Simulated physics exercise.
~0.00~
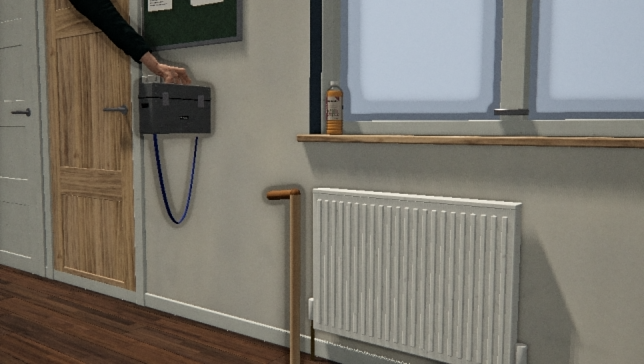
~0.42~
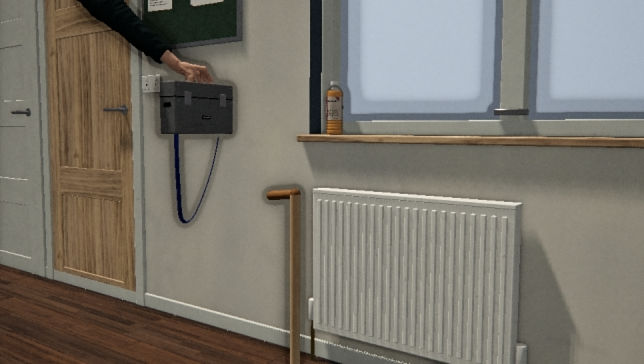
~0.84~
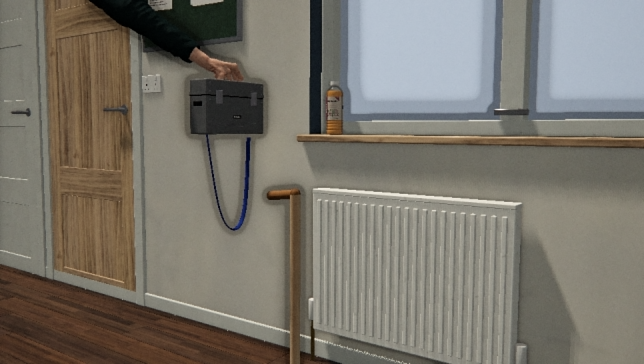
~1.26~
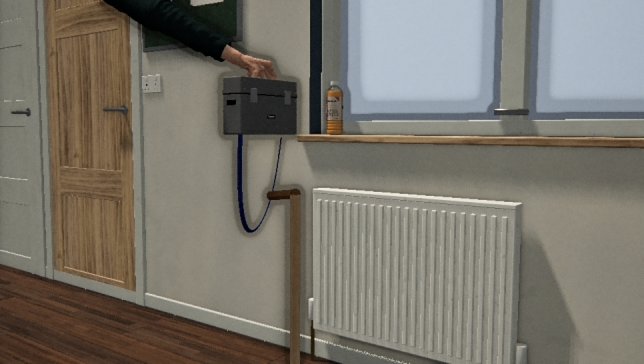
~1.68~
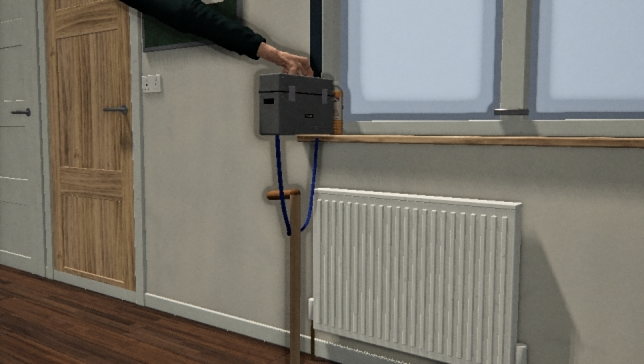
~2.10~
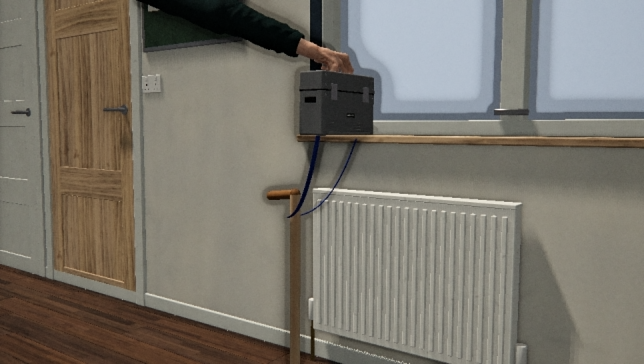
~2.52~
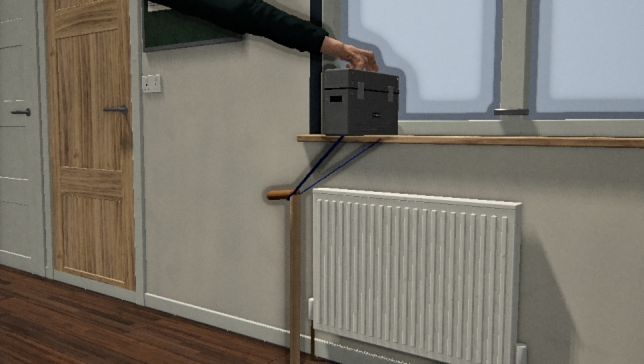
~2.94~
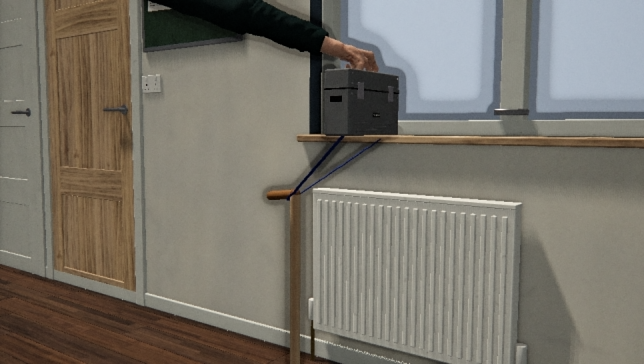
A hand carries a grey case right until its hanging loop catches tight round a post.
